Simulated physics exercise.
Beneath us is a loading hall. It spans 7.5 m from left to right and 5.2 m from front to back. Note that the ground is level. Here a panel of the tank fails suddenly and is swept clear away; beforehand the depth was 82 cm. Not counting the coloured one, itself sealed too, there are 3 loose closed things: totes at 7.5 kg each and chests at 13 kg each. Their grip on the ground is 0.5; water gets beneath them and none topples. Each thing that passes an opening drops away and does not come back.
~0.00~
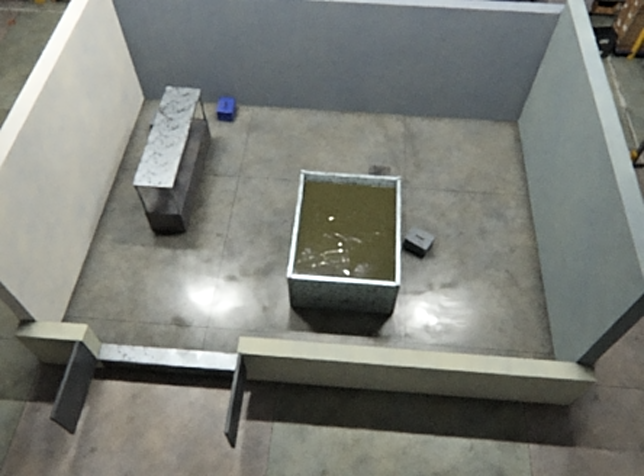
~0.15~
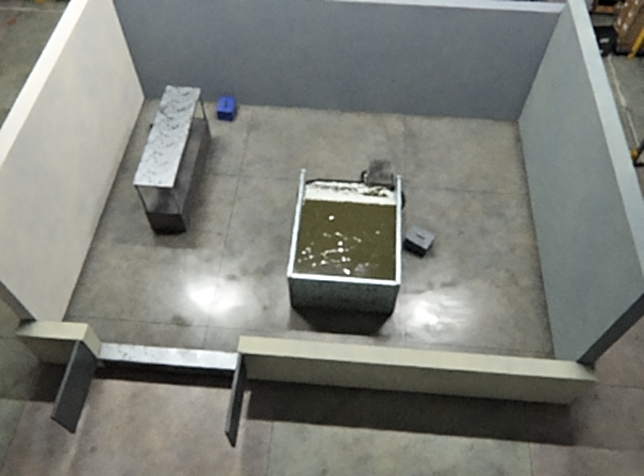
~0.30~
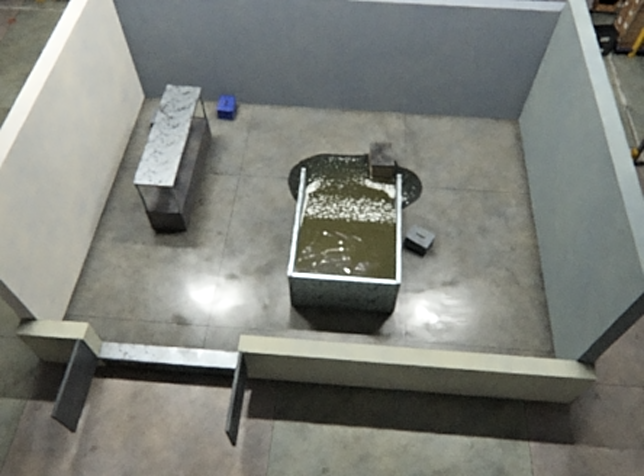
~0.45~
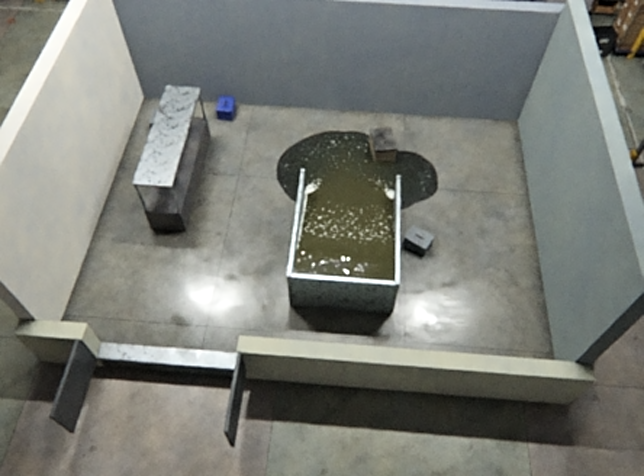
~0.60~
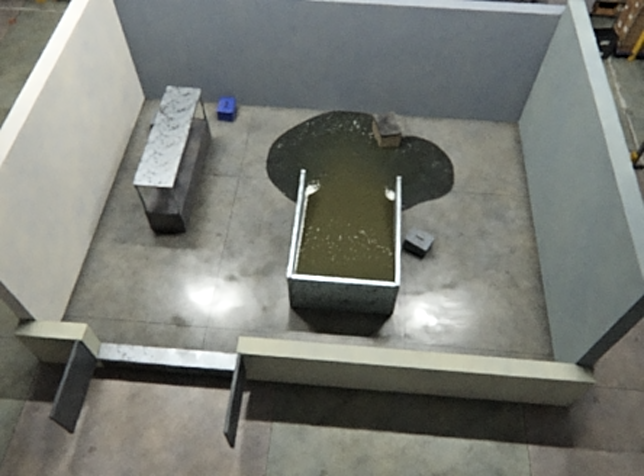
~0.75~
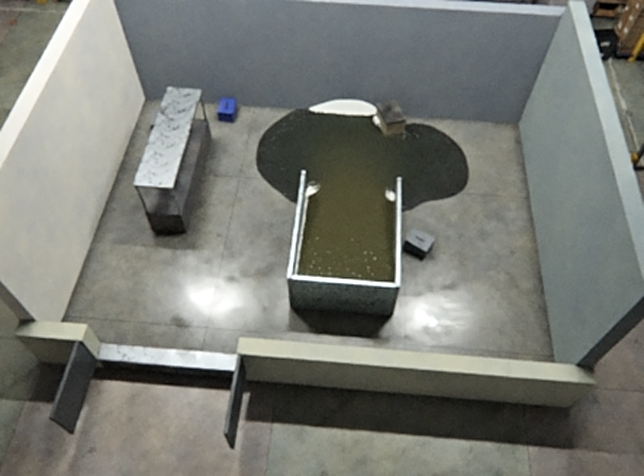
At the start, an open tank of murky water stands full on the floor of a walled hall. Its back panel disappears and water pours out behind it, spreading into a wide, dark pool that reaches the back wall and pushes one box backward, while the blue tote stays still.
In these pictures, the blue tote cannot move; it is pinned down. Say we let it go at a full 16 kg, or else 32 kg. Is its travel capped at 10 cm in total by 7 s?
I think neither load manages it.
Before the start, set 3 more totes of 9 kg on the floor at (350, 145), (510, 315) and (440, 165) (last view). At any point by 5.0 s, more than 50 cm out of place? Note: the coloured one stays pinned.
In that order: Crosses the line, then crosses the line, then crosses the line.
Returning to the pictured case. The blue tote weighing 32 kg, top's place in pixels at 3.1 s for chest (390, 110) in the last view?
Look for it near (506, 200).
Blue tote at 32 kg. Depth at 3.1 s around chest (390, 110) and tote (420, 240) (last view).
8 and 0 cm.
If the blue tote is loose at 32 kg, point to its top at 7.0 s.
Position estimate: Around (140, 169).
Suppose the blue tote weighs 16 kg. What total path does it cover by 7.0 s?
Close to 400 centimetres all told.
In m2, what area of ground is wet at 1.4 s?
My estimate is roughly 14 m2.
After 1.4 s the blue tote would be 0 cm from its start with 16 kg and 0 cm from its start with 32 kg; 4 cm of water round it then.
After 3.1 s the blue tote would be 152 cm from its start with 16 kg and 150 cm from its start with 32 kg; 22 cm of water round it then.
After 4.9 s the blue tote would be 260 cm from its start with 16 kg and 213 cm from its start with 32 kg; 10 cm of water round it then.
After 7.0 s the blue tote would be 313 cm from its start with 16 kg and 214 cm from its start with 32 kg; 7 cm of water round it then.
